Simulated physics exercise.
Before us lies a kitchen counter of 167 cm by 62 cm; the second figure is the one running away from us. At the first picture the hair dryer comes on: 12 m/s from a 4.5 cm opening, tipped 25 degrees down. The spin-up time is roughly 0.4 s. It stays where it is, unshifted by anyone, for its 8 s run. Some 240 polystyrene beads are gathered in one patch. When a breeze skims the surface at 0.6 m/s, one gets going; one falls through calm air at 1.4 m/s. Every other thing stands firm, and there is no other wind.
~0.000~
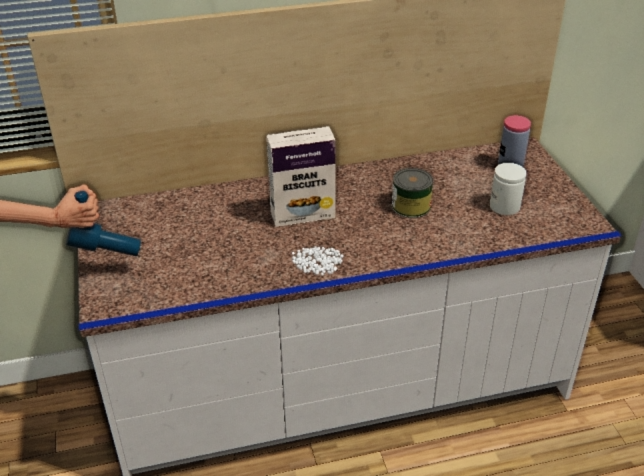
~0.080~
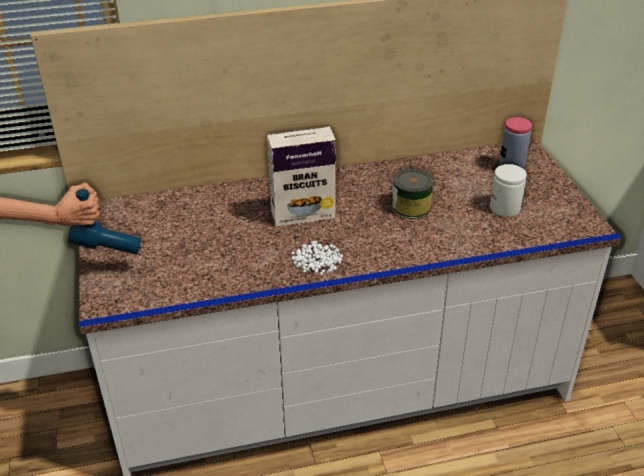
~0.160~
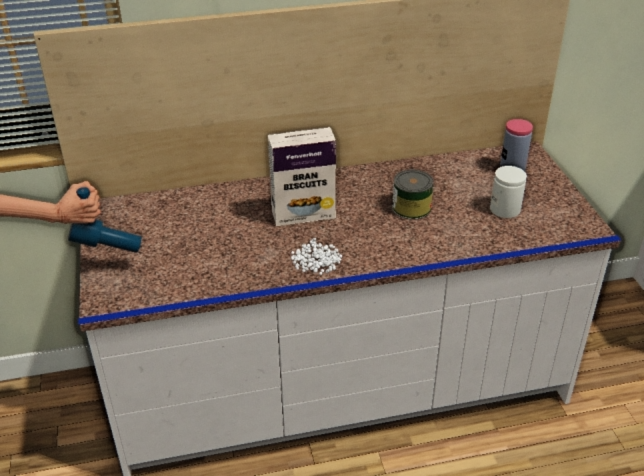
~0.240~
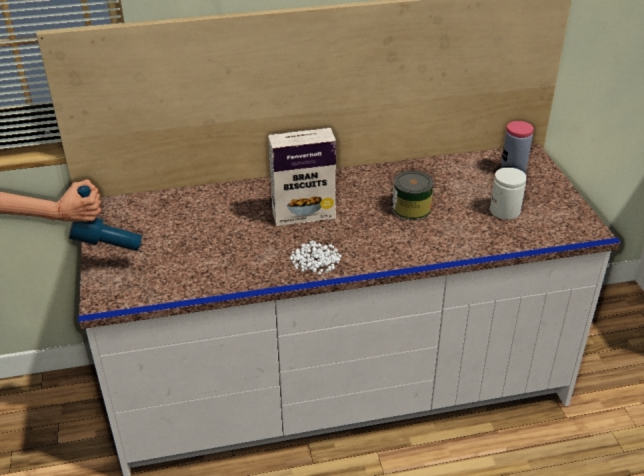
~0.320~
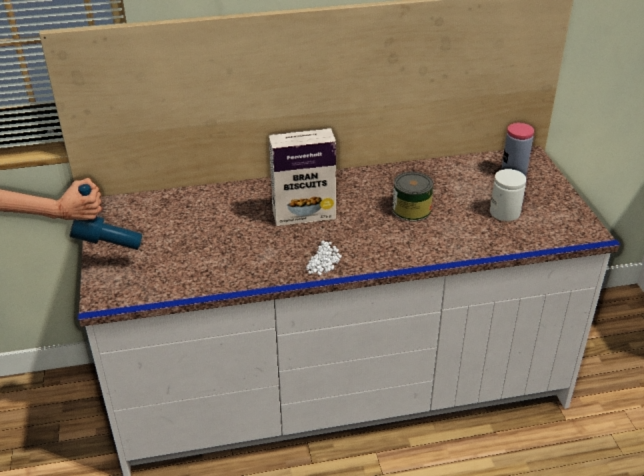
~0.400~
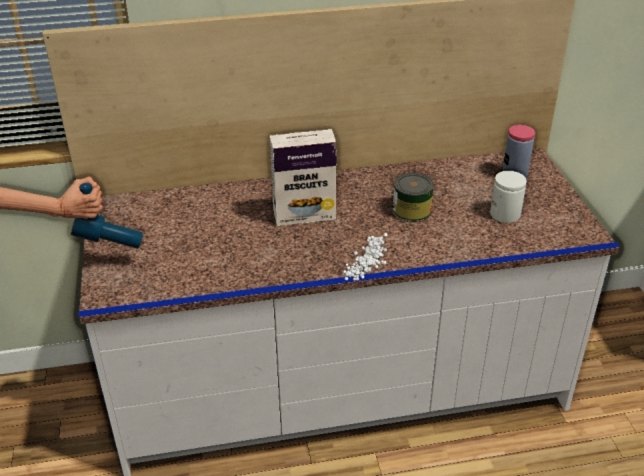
White beads sitting in a patch on a speckled counter, then sliding right toward the blue edge as a hand holds a hair dryer.
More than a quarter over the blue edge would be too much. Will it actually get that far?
Yes.
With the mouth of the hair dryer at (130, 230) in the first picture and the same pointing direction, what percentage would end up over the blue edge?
In that case roughly 100 percent.
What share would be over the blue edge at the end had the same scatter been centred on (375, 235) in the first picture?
2 %.
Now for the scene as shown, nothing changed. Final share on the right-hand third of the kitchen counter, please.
I'd estimate around 0 per cent.
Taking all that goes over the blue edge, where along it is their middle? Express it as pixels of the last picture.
Median crossing point, approx. (434, 271).
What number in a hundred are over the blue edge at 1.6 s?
80 %, roughly.
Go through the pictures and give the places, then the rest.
The middle of the polystyrene beads is near (318, 260), none has stirred yet and the mouth of the hair dryer is at (138, 248), in the first picture.
The middle of the polystyrene beads is near (318, 257), none has stirred yet and the blue edge is centred on (367, 280), in the second picture.
The middle of the polystyrene beads is near (317, 257), none has stirred yet, the top of a carton is at (302, 137) and the top of a tin is at (414, 180), in the third picture.
The middle of the polystyrene beads is near (316, 257) and none has stirred yet, in the fourth picture.
The middle of the polystyrene beads is near (324, 260), the farthest in sight from the hair dryer is at (340, 257) and about 50 % have left their places, in the fifth picture.
The middle of the polystyrene beads is near (370, 257), the farthest in sight from the hair dryer is at (386, 236) and all have left their places, in the sixth picture.
After 1.6 s the count stands so, 75 % are over the blue edge.
After 2.6 s the count stands so, 75 % are over the blue edge.
After 4.4 s the count stands so, 75 % are over the blue edge.
After 8.0 s, at the end, 75 % are over the blue edge.
